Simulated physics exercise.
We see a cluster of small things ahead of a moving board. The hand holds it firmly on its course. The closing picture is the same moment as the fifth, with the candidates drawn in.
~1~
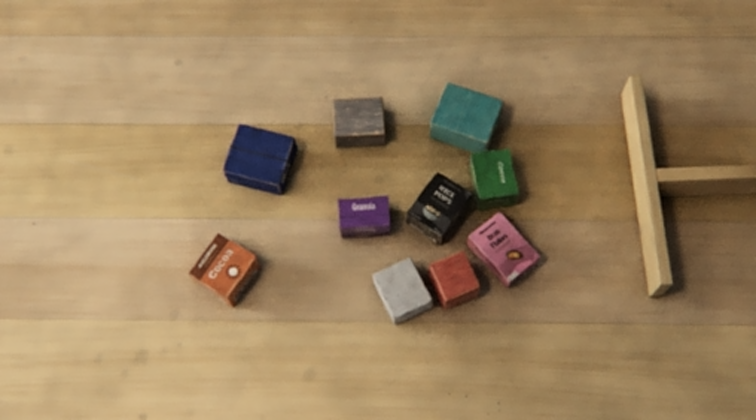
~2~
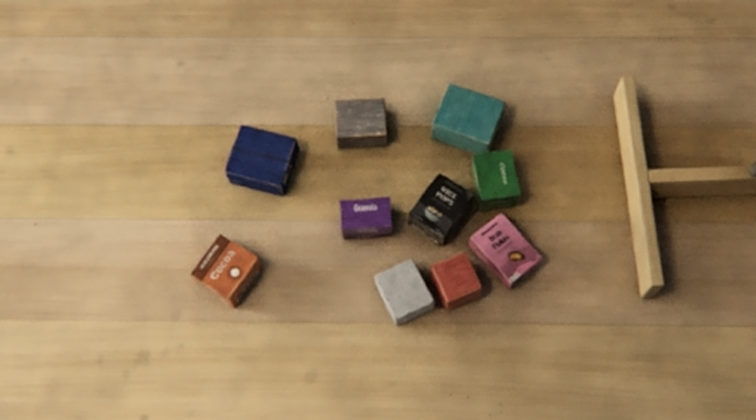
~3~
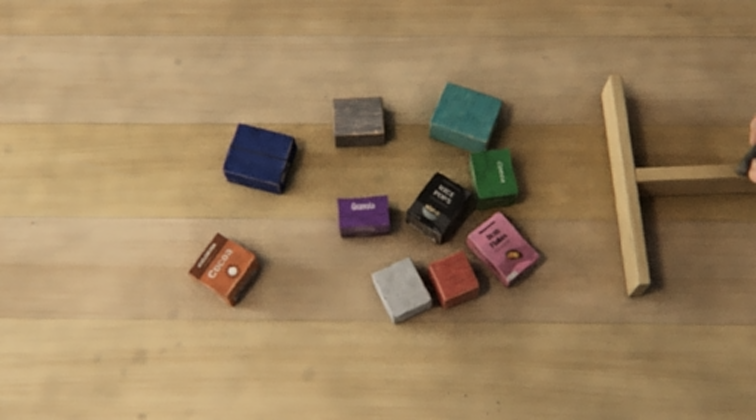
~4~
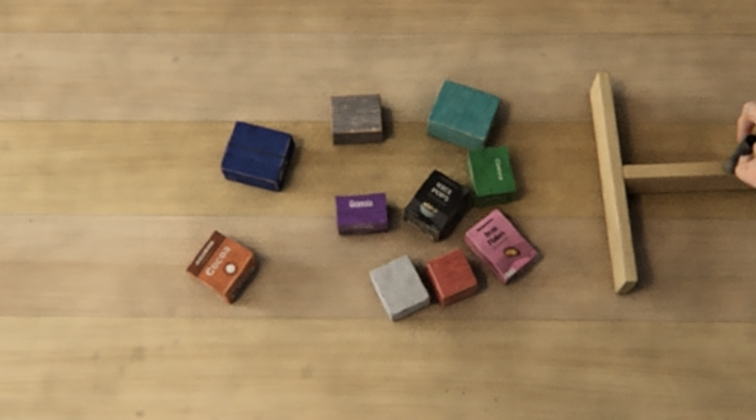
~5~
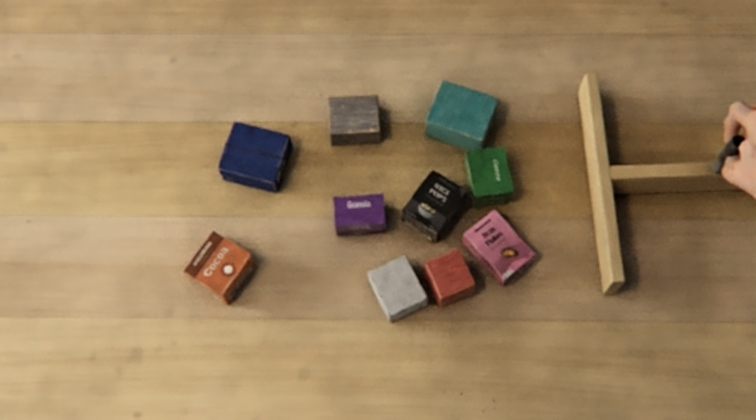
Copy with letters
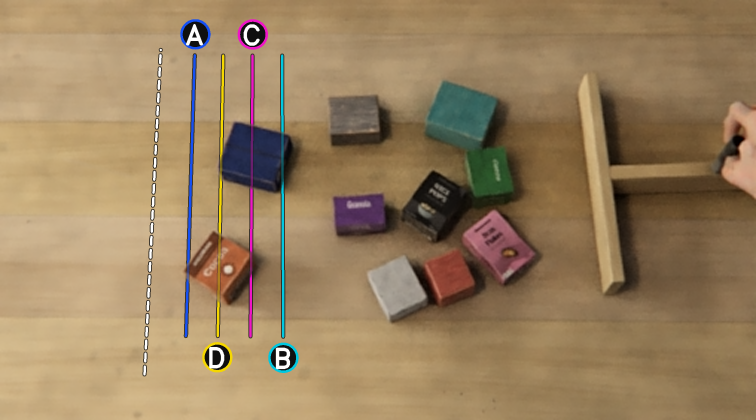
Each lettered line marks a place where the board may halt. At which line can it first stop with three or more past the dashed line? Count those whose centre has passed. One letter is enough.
It can halt at D.
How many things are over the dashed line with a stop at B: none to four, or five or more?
In all, none.
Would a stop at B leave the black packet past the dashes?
No.
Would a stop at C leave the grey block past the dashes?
By then, no.
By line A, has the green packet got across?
No.
On the marked copy, A at (191, 188); B at (283, 188); C at (252, 188); D at (221, 188); the dashed line at (153, 202).
Taking D. A third of the way, board (466, 172); orange box (220, 268); blue box (256, 158); none across.
Two thirds of the way, board (327, 171); purple packet (201, 213); orange box (220, 268); none across.
When it is over, board (219, 171); purple packet (110, 223); blue box (129, 165); four across.
As for the rest, A gets five across, but is farther than needed; B gets none across; C gets only one across.
